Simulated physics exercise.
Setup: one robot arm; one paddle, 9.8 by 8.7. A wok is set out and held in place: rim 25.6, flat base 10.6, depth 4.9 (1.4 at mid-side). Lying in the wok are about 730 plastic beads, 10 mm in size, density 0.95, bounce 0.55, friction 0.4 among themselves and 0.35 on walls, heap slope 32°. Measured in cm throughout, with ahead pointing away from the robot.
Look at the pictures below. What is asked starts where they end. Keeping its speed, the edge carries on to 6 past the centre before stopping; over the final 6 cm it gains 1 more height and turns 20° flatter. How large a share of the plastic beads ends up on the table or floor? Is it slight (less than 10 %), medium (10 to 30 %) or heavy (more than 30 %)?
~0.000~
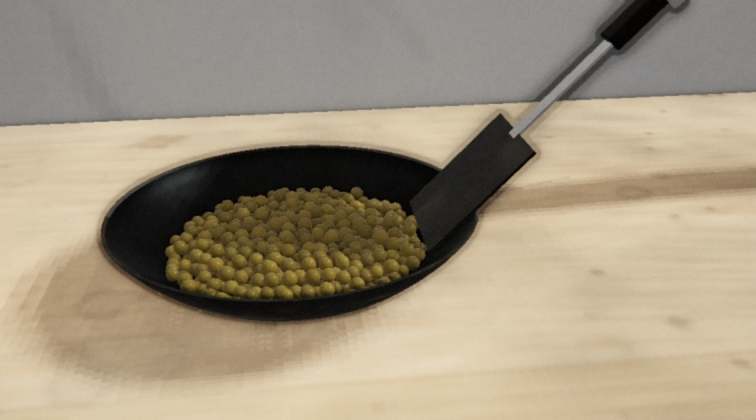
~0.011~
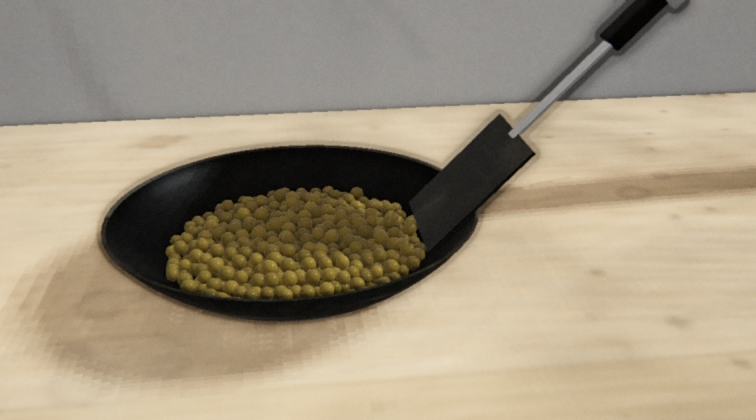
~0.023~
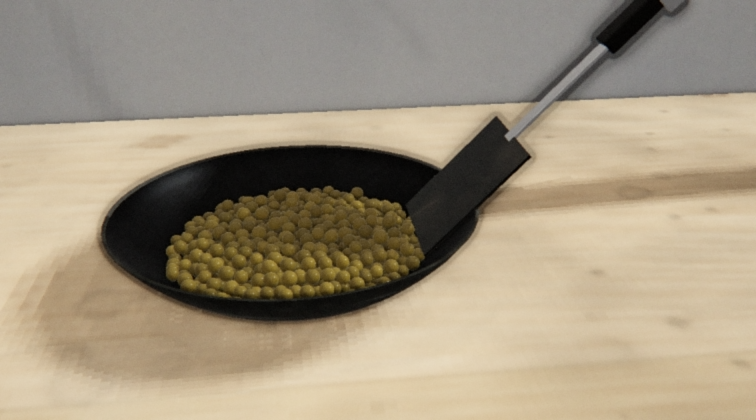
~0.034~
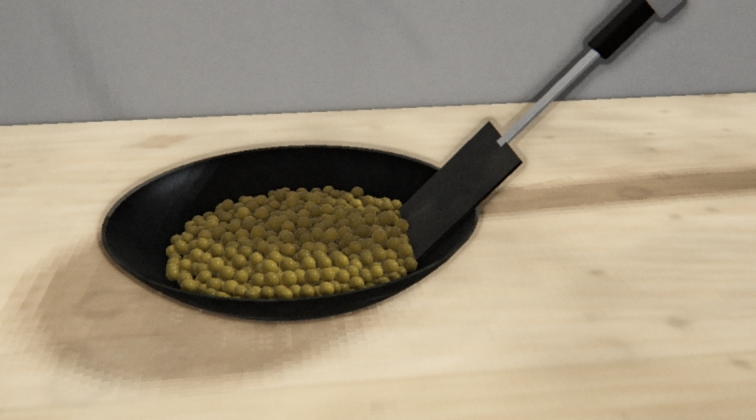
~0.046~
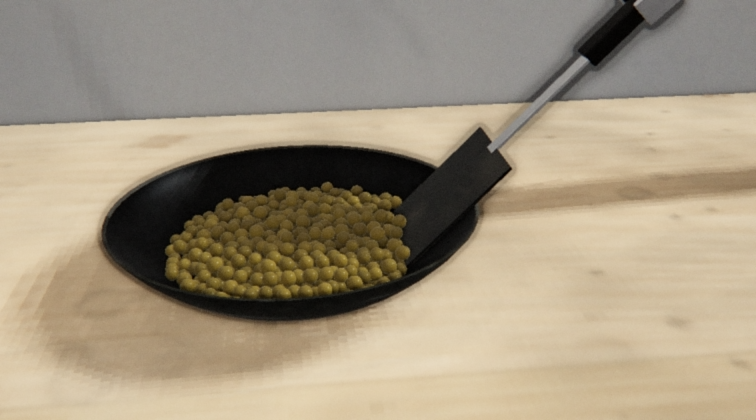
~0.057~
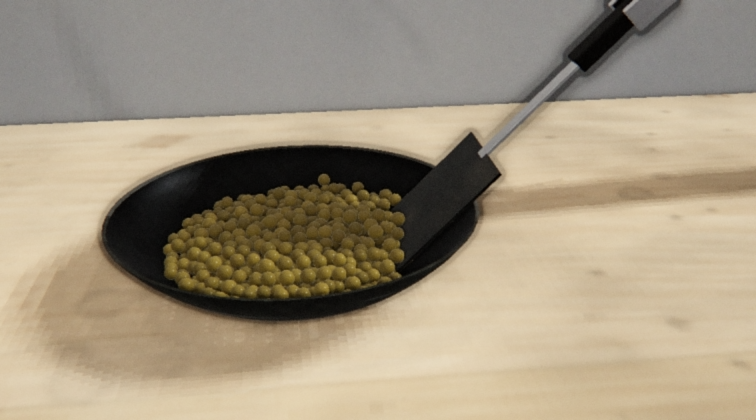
Slight.
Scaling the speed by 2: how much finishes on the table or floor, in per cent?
Around 15 percent would finish on the table or floor.
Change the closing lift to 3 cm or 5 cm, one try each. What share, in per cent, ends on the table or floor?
Try one gives about 5 in a hundred, try two about 5 in a hundred.
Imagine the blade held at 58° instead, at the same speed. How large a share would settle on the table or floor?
Then about 5 per cent.
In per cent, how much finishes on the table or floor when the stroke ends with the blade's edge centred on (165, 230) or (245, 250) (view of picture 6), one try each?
Some 25 and 0 per cent.
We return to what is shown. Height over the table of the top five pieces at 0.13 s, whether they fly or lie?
Roughly 5 centimetres.
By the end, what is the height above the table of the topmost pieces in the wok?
Close to 7.0 centimetres high.
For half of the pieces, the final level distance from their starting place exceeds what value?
It works out to roughly 5 cm.
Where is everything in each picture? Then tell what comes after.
The first frame shows the paddle top edge at (517, 132), sloping 45°; upper third of the load around (300, 235), from x 170 to 420, top at y 190; 731 in the wok.
The second frame shows the paddle top edge at (517, 132), sloping 45°; upper third of the load around (300, 235), from x 170 to 420, top at y 190.
The third frame shows the paddle top edge at (513, 135), sloping 45°; upper third of the load around (302, 235), from x 175 to 420, top at y 190.
The fourth frame shows the paddle top edge at (505, 140), sloping 45°; upper third of the load around (304, 234), from x 175 to 415, top at y 190.
The fifth frame shows the paddle top edge at (495, 146), sloping 45°; upper third of the load around (303, 233), from x 170 to 410, top at y 190.
The sixth frame shows the paddle top edge at (486, 151), sloping 45°; upper third of the load around (300, 232), from x 170 to 410, top at y 180; 731 in the wok.
After 0.13 s, sloping 45°, highest piece 6 above the table; 731 in the wok.
After 0.21 s, sloping 37°, highest piece 6 above the table; 730 in the wok, 1 on the blade or in flight.
After 0.45 s, sloping 25°, highest piece 7 above the table; 694 in the wok, 34 on the table or floor, 3 on the blade or in flight.
After 1.50 s, sloping 25°, highest piece 7 above the table; 694 in the wok, 37 on the table or floor.
In the end, 694 in the wok, 37 on the table or floor. That is 5 % on the table or floor.
